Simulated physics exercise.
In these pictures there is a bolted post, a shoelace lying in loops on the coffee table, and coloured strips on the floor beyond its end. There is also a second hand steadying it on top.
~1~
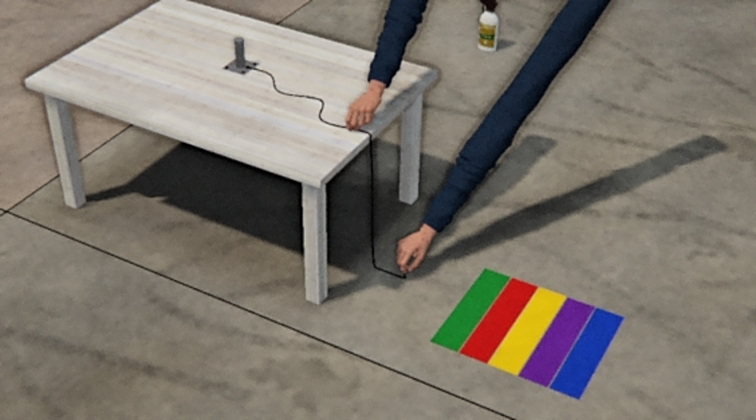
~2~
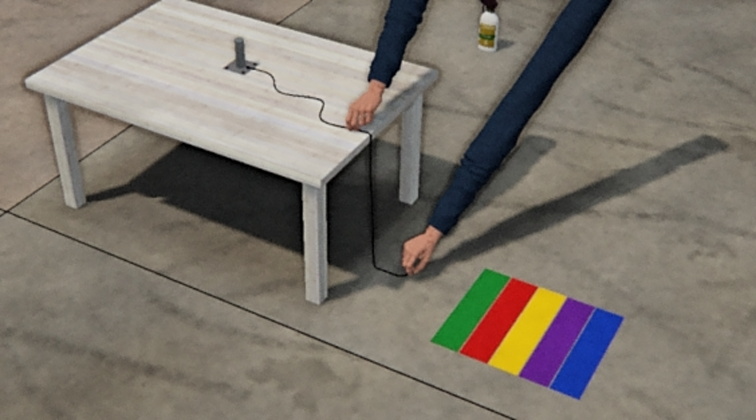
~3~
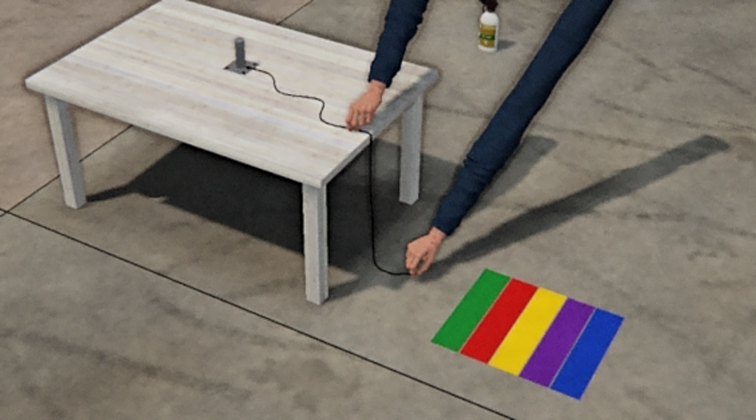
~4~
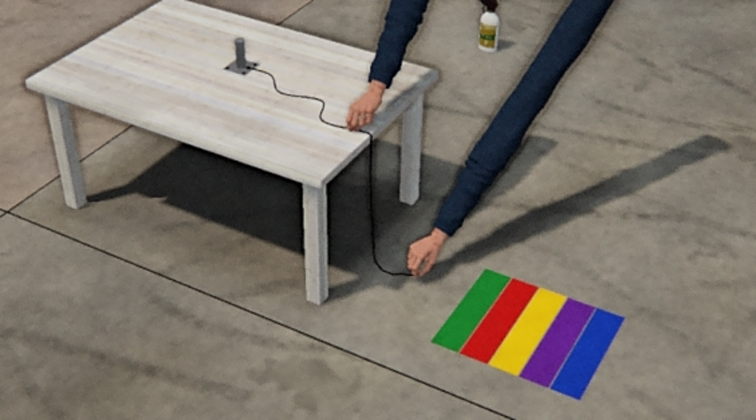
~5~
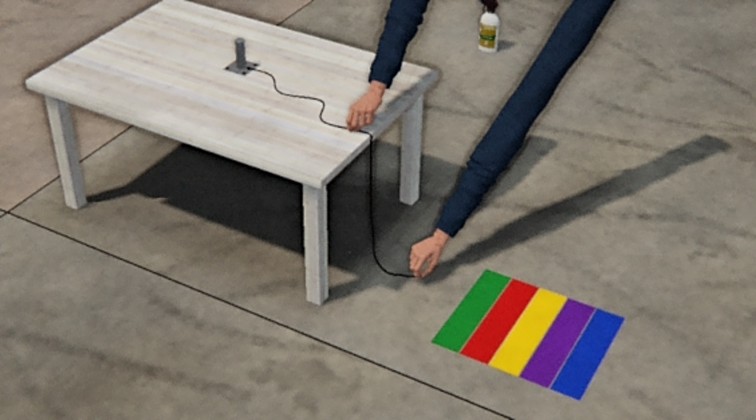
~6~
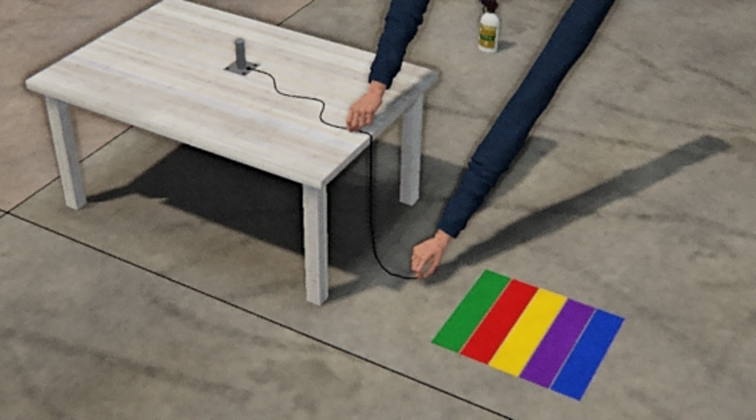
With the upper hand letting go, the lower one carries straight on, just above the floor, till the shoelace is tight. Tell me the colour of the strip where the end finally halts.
It halts over yellow.
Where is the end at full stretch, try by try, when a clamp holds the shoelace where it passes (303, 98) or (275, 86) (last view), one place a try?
Try one gives (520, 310); try two gives (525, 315).
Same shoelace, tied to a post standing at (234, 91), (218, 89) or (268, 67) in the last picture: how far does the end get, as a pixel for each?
The places are (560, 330), (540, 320) and (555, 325).
Early on, end near (472, 295); over green.
Midway, end near (508, 308); over red.
At the end of the slack, end near (530, 316); over yellow. It gets as far as the yellow strip.
